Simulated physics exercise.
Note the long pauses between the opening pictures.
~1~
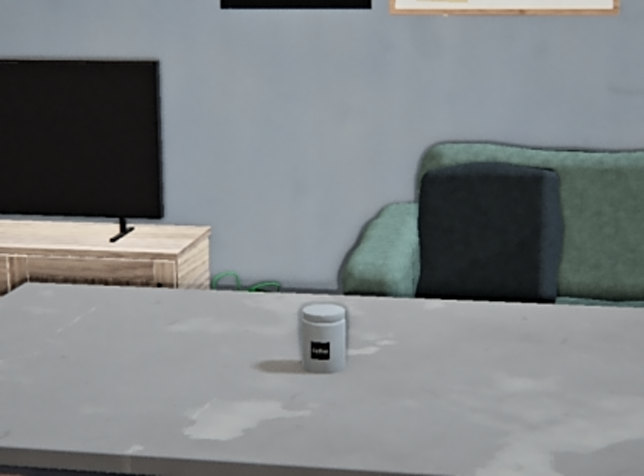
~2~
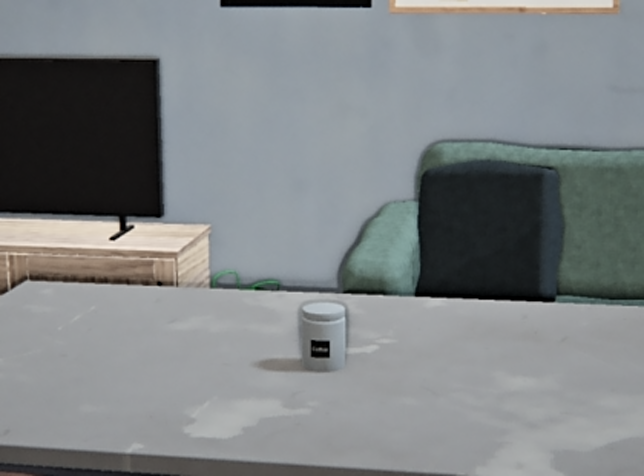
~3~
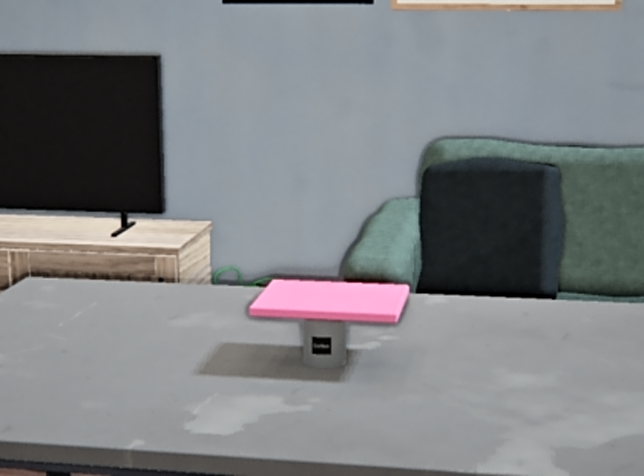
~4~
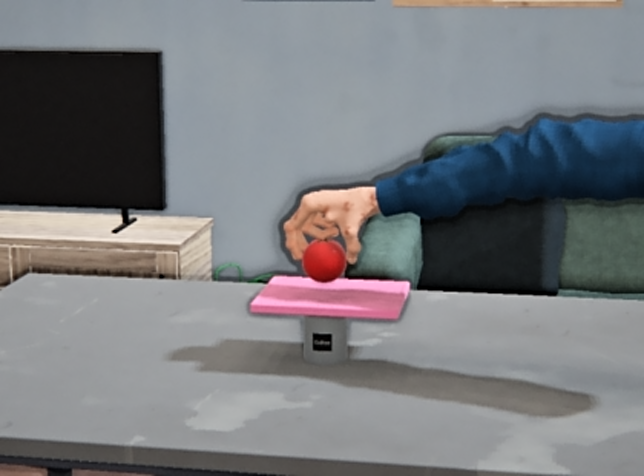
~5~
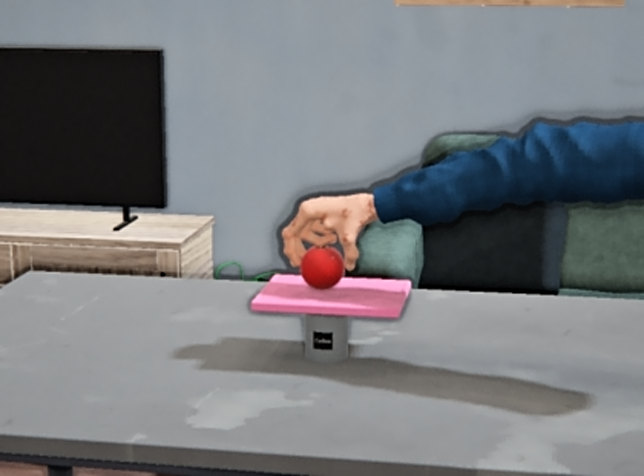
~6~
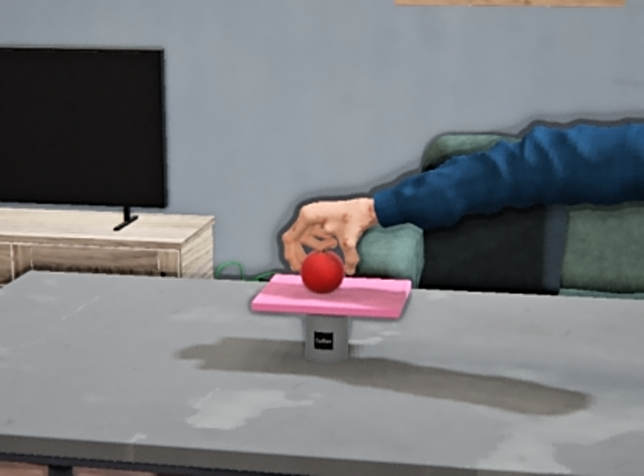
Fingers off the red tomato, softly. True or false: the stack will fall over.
False.
Then, 0.80 s after the last picture, nothing has stirred.
Then, 1.70 s after the last picture, red tomato resting near (322, 273).
At rest, all 3 in place. Seen from the same camera at the end, red tomato near (322, 273). The stack keeps its balance.
